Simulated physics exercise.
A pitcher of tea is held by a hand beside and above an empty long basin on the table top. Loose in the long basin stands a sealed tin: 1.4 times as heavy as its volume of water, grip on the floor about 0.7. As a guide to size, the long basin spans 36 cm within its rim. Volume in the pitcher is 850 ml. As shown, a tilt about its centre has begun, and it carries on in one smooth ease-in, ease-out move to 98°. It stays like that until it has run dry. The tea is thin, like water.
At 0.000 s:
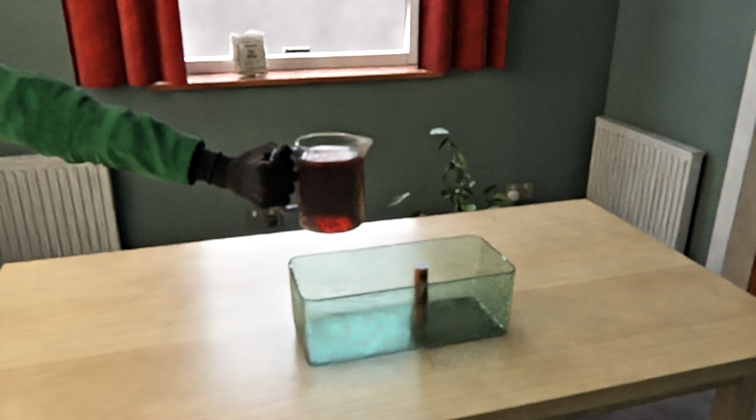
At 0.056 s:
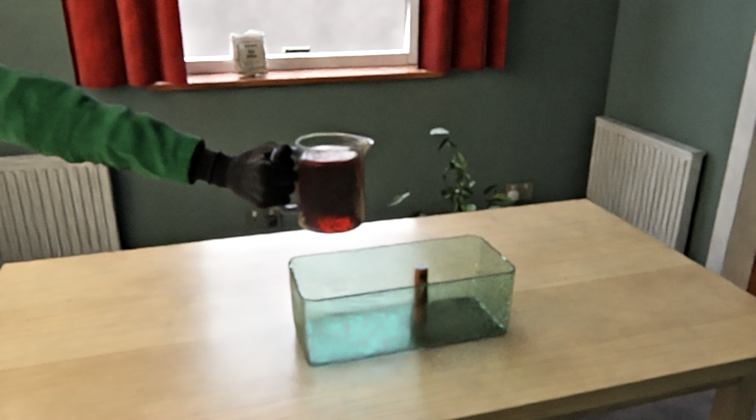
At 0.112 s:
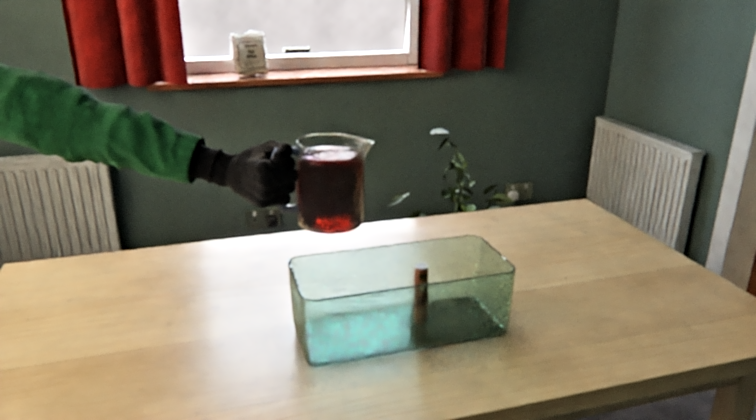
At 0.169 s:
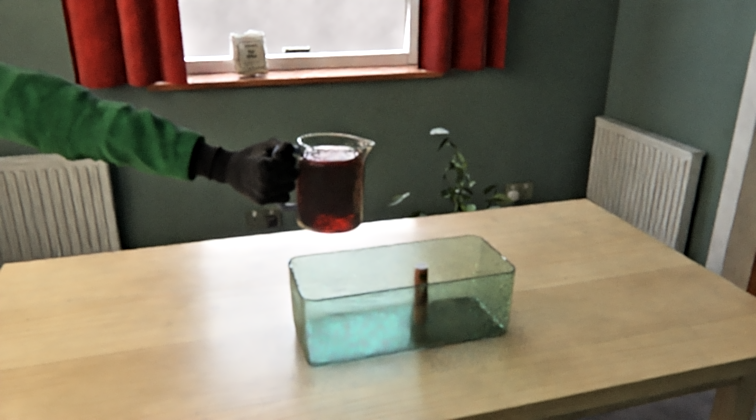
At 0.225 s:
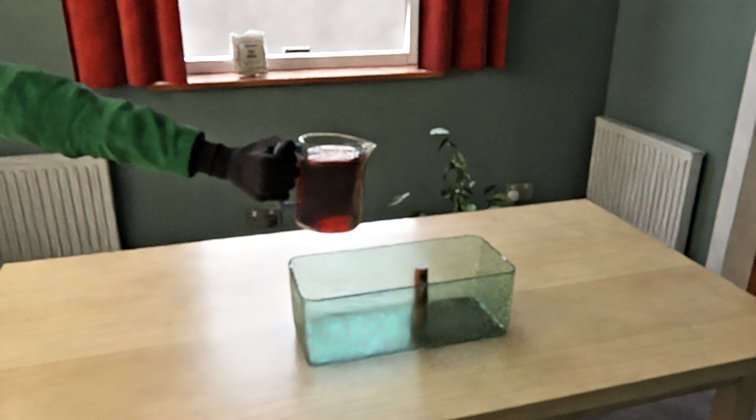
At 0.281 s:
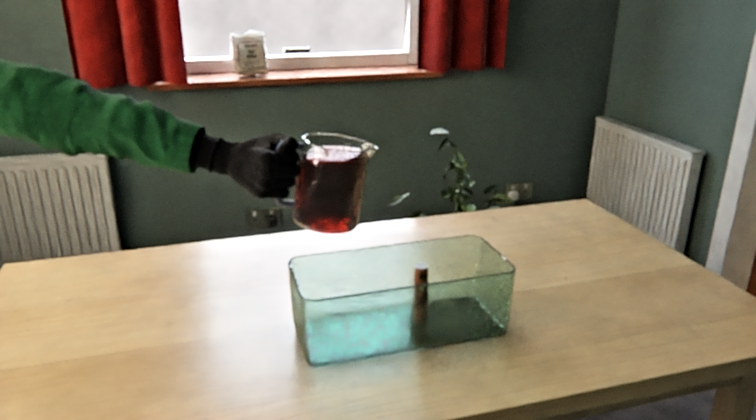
Glass pitcher of red-brown tea tilting slightly to the right in a black-gloved hand above a clear greenish basin on a table.
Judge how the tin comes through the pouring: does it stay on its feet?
No - my guess is it's going to keel over.
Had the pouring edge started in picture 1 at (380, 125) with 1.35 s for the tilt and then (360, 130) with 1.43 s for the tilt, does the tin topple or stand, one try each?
The tin overturns the first time and overturns the second time.
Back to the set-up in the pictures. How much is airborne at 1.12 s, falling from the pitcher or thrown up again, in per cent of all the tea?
About 20 per cent.
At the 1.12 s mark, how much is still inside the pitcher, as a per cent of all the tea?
Close to 46 percent of the total.
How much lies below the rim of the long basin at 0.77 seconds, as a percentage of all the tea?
Roughly 2 percent.
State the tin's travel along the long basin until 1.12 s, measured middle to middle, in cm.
The tin is about 0 cm from where it started.
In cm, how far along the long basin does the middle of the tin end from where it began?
Net tin displacement: Roughly 8.0 cm.
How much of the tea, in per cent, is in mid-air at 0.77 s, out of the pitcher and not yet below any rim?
Close to 10 in a hundred.
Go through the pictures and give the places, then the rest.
In the first picture, tilt 0°; pouring edge (372, 140); surface from (298, 157) to (361, 152); the long basin's rim runs from (295, 280) to (497, 253); the tin's top is at (422, 269).
In the second picture, tilt 0°; pouring edge (372, 141); surface from (298, 156) to (361, 152).
In the third picture, tilt 2°; pouring edge (373, 141); surface from (299, 156) to (362, 152).
In the fourth picture, tilt 4°; pouring edge (374, 143); surface from (299, 157) to (362, 152).
In the fifth picture, tilt 6°; pouring edge (376, 145); surface from (301, 156) to (365, 152).
In the sixth picture, tilt 9°; pouring edge (378, 147); surface from (302, 157) to (367, 152).
After 0.77 s the tilt is 56° and 89 per cent is still to pour; the tin stands where it began.
After 1.12 s the tilt is 89° and 46 per cent is still to pour; the tin stands where it began.
After 1.50 s the tilt is 98° and 10 per cent is still to pour; the tin lies on its side.
After 1.90 s the tilt is 98° and 2 per cent is still to pour; the tin lies on its side.
In the end the tin lies on its side.
